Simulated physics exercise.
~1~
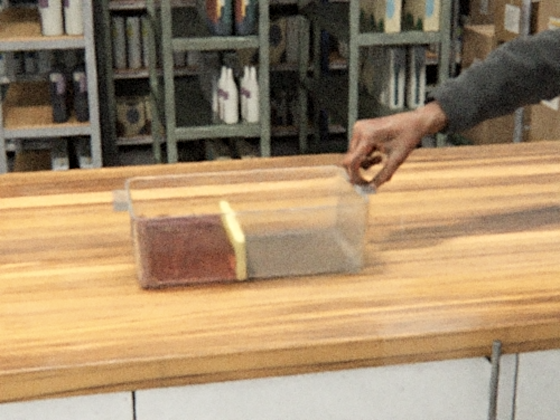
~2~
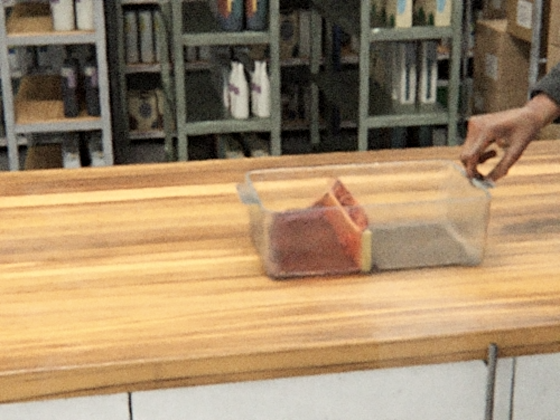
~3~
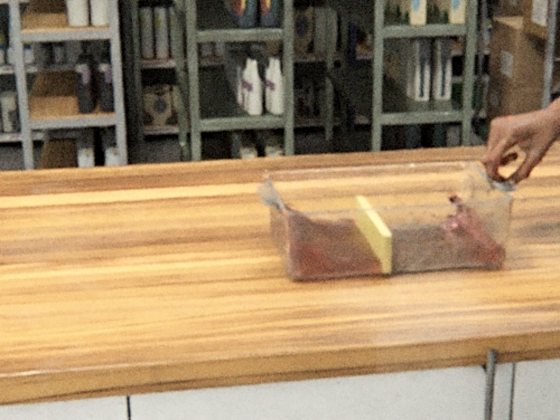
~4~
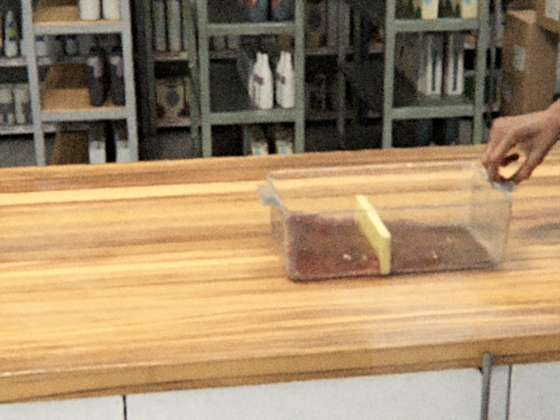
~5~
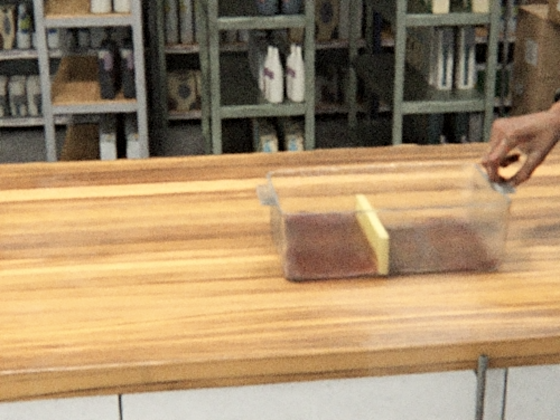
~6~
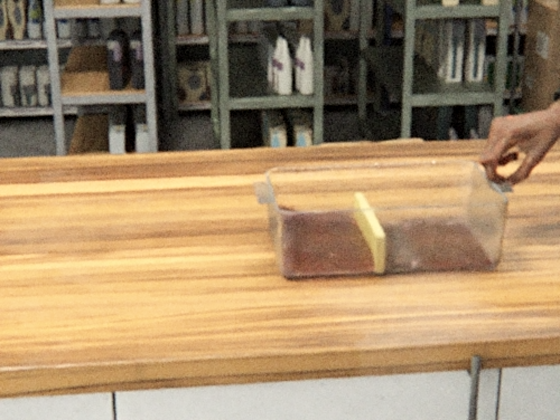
On a wooden worktop, a hand pulls a clear tub right, and reddish liquid spills over its divider.
